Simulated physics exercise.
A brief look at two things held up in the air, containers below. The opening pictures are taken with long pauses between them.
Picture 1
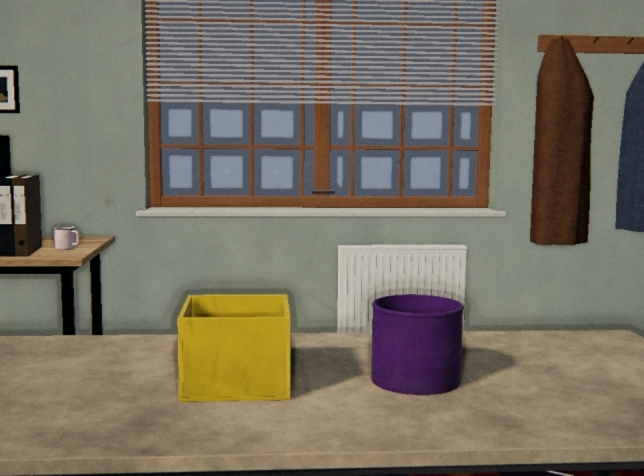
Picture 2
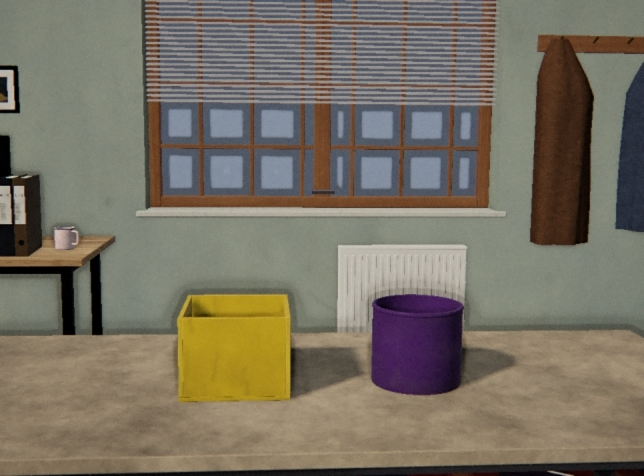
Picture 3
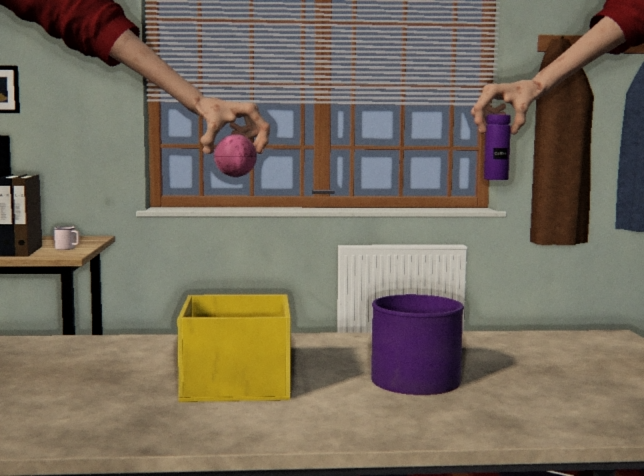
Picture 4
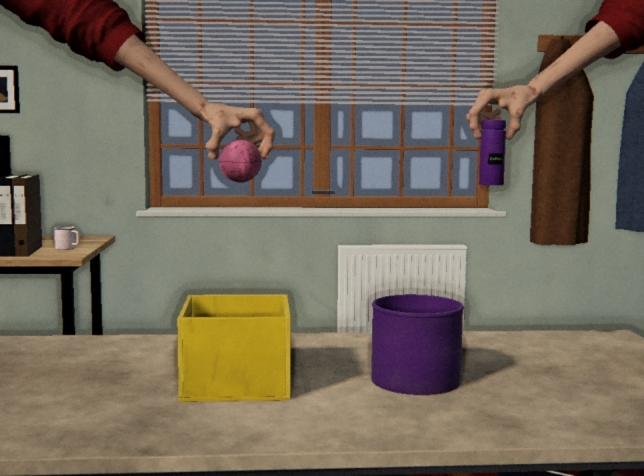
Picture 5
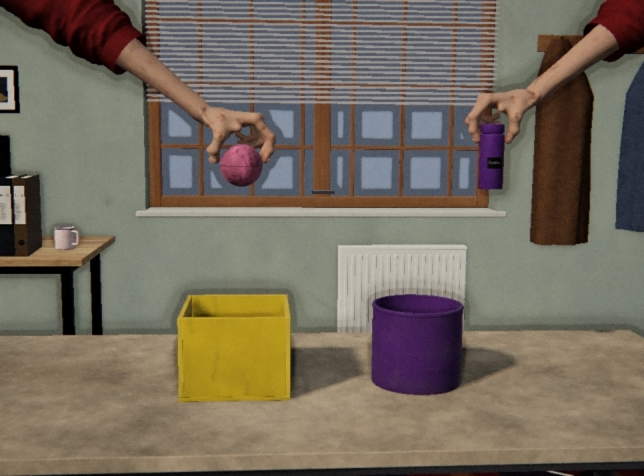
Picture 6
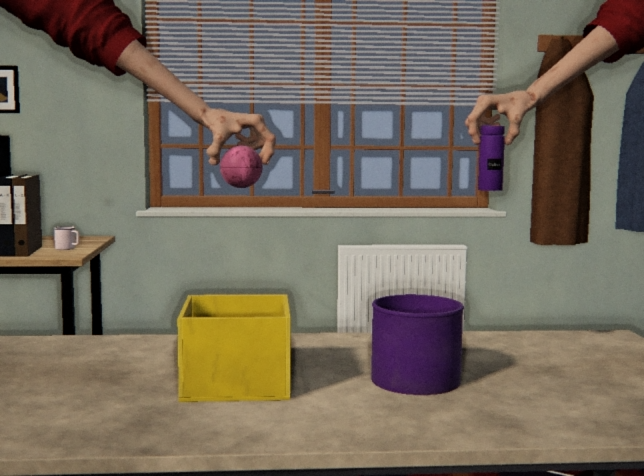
Two hands came in from the upper left and right, one holding a pink ball and the other a purple container, then shifted slightly and held them above a yellow box and purple pot.
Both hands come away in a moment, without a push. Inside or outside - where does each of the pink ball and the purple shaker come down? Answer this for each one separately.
One by one: The pink ball is contained; the purple shaker is left out.
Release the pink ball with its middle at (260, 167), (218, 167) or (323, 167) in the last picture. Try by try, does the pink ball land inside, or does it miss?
For the three tries, it finishes in the opening, it finishes in the opening and it finishes off target.
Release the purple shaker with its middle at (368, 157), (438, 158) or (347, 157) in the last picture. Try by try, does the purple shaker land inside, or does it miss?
On the first try it falls outside, on the second it lands in it, on the third it falls outside.
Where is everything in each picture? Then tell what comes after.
Left basket (237, 345), in the first frame.
Right pot (417, 342), in the second frame.
Still on the way; pink ball (235, 156); left basket (237, 345), in the third frame.
Still on the way; purple shaker (493, 152); right pot (417, 342), in the fourth frame.
Still on the way; pink ball (241, 166); left basket (237, 345), in the fifth frame.
In place, still held; pink ball (241, 167); purple shaker (491, 158); right pot (417, 342), in the sixth frame.
Then, 0.20 s later than the last frame, pink ball dropping near (242, 234); purple shaker dropping near (489, 224).
When it is over, the pink ball drops into the container, near (242, 360); the purple shaker ends up outside, near (484, 350).
